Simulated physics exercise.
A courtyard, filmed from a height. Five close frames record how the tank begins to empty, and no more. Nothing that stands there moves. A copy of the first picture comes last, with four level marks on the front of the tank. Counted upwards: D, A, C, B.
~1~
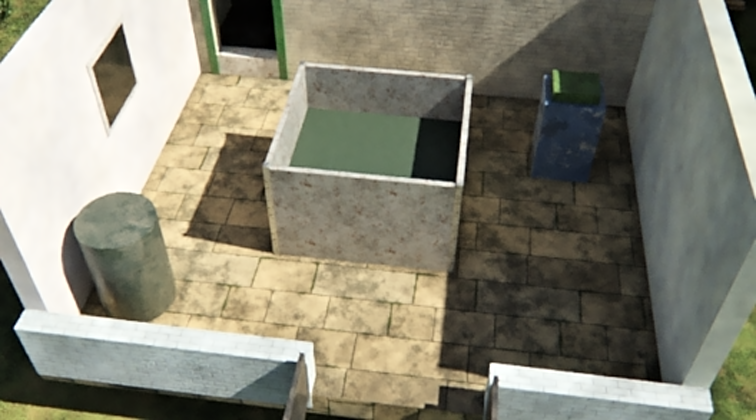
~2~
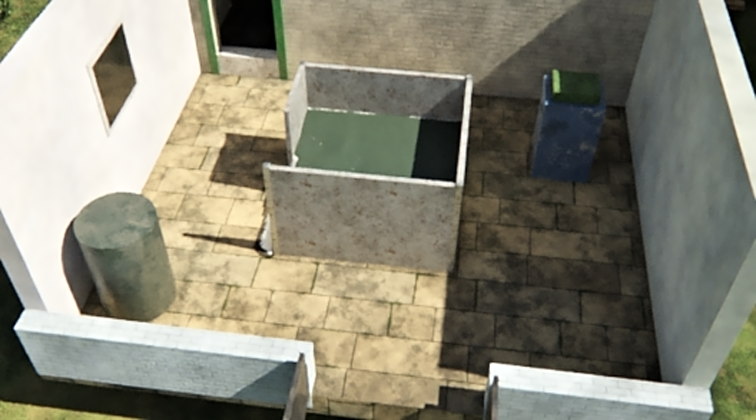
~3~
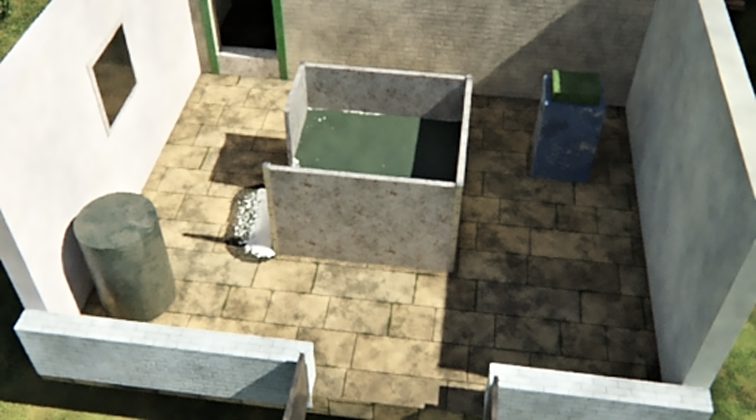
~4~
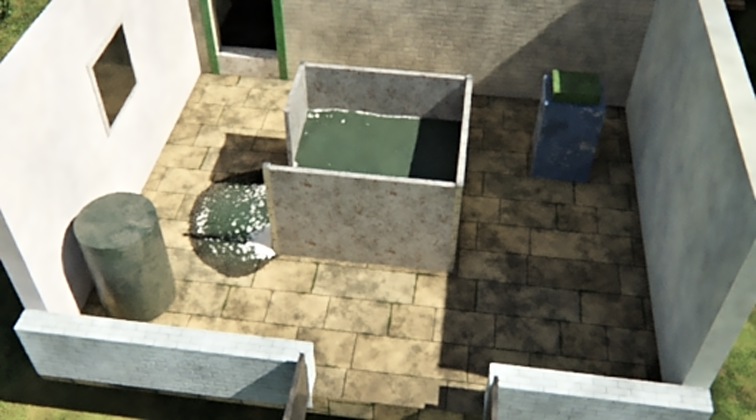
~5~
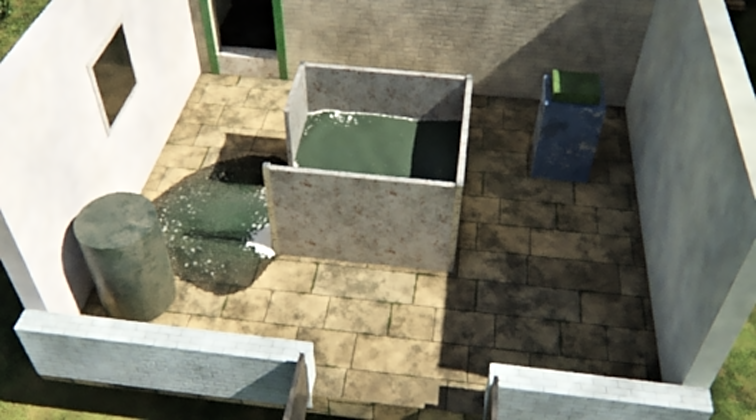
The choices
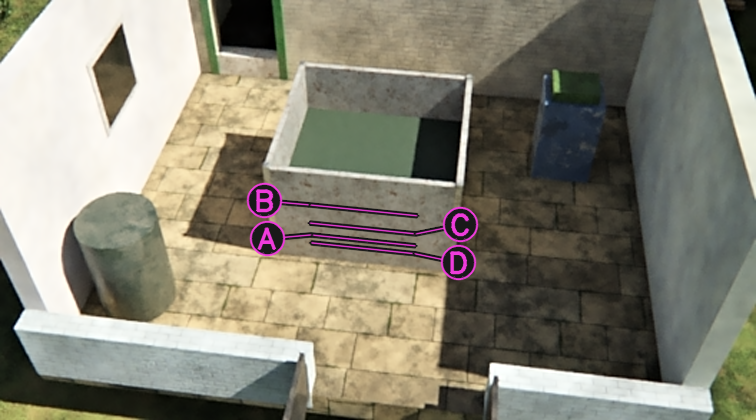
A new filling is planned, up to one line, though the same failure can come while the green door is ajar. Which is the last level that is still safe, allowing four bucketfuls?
The limit is B.
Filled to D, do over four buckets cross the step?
No, that is safe.
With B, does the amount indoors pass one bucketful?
No.
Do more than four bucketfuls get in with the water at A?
No, that is safe.
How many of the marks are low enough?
All of the four.
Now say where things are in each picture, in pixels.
Water in the tank at rest, its middle at (374, 162); foot of the green doorway at (250, 76); open gate at (401, 350).
Water covers 1 % of the ground and shows as far out as (270, 237).
Water covers 3 % of the ground and shows as far out as (243, 196).
Water covers 6 % of the ground and shows as far out as (214, 193).
Water covers 10 % of the ground and shows as far out as (231, 165).
On the marked copy, A at (362, 240); B at (362, 210); C at (362, 228); D at (362, 248); from the bottom up D, A, C, B.
If A is chosen, nothing gets over.
If B is chosen, a splash gets over, under a bucket.
If C is chosen, nothing gets over.
If D is chosen, nothing gets over.
